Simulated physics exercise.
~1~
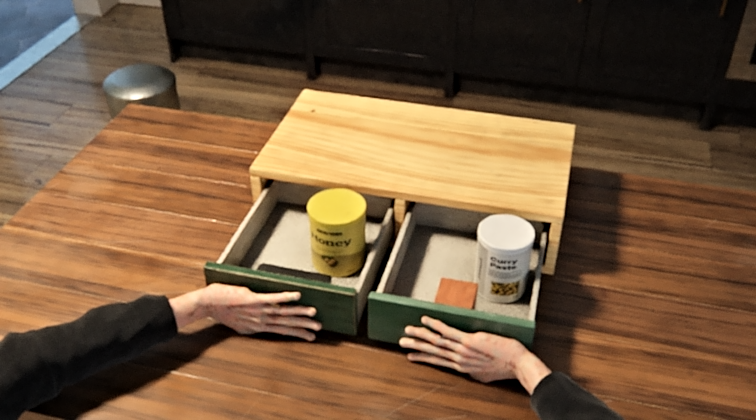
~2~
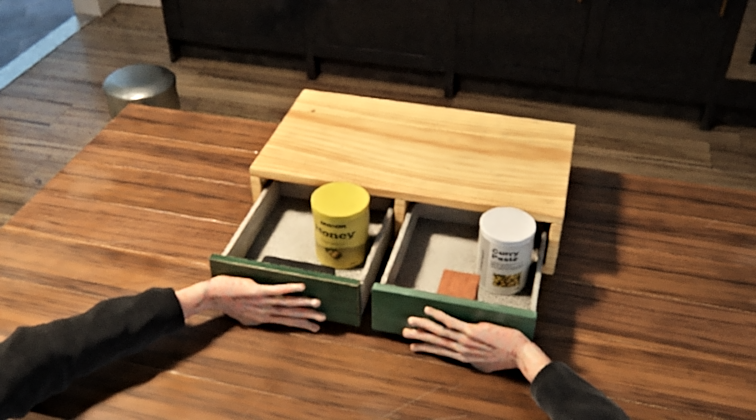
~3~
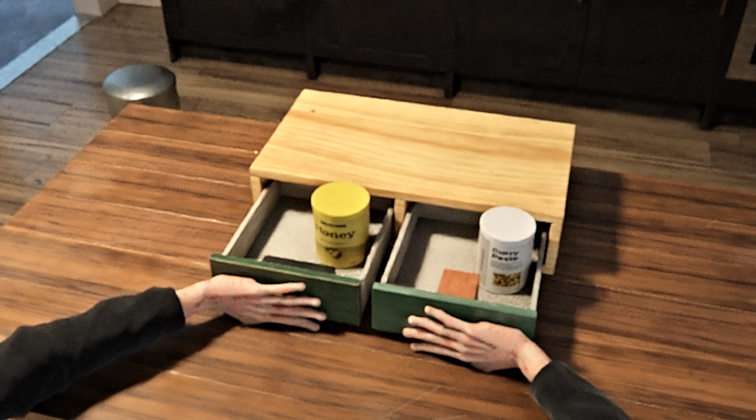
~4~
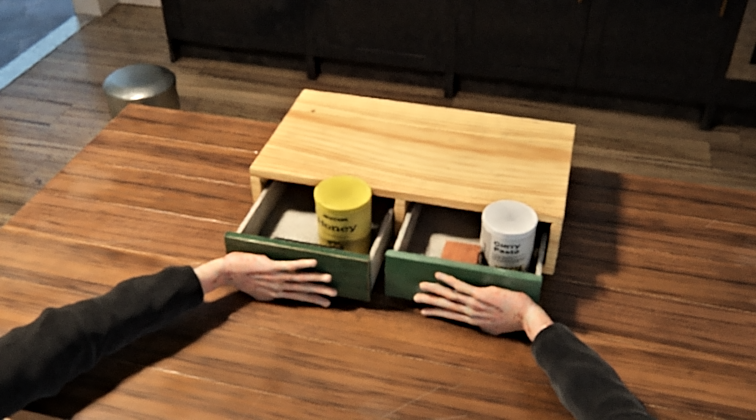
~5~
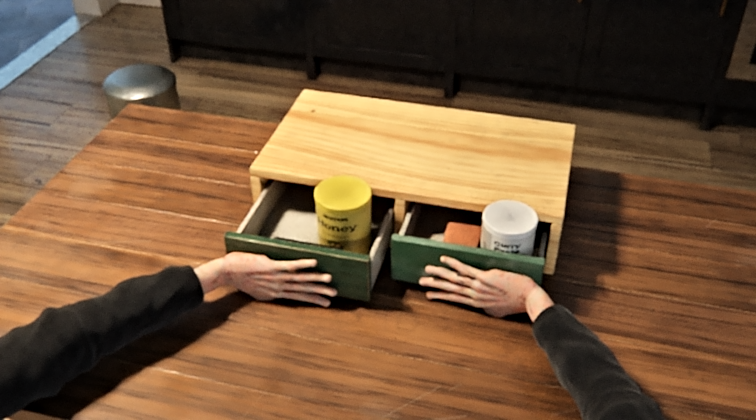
On a wooden table, two hands gently pushed in the green-fronted drawers of a small wooden chest, one holding a yellow honey tub, the other a white tub and an orange block. Both drawers slid partway in but were still ajar at the end.
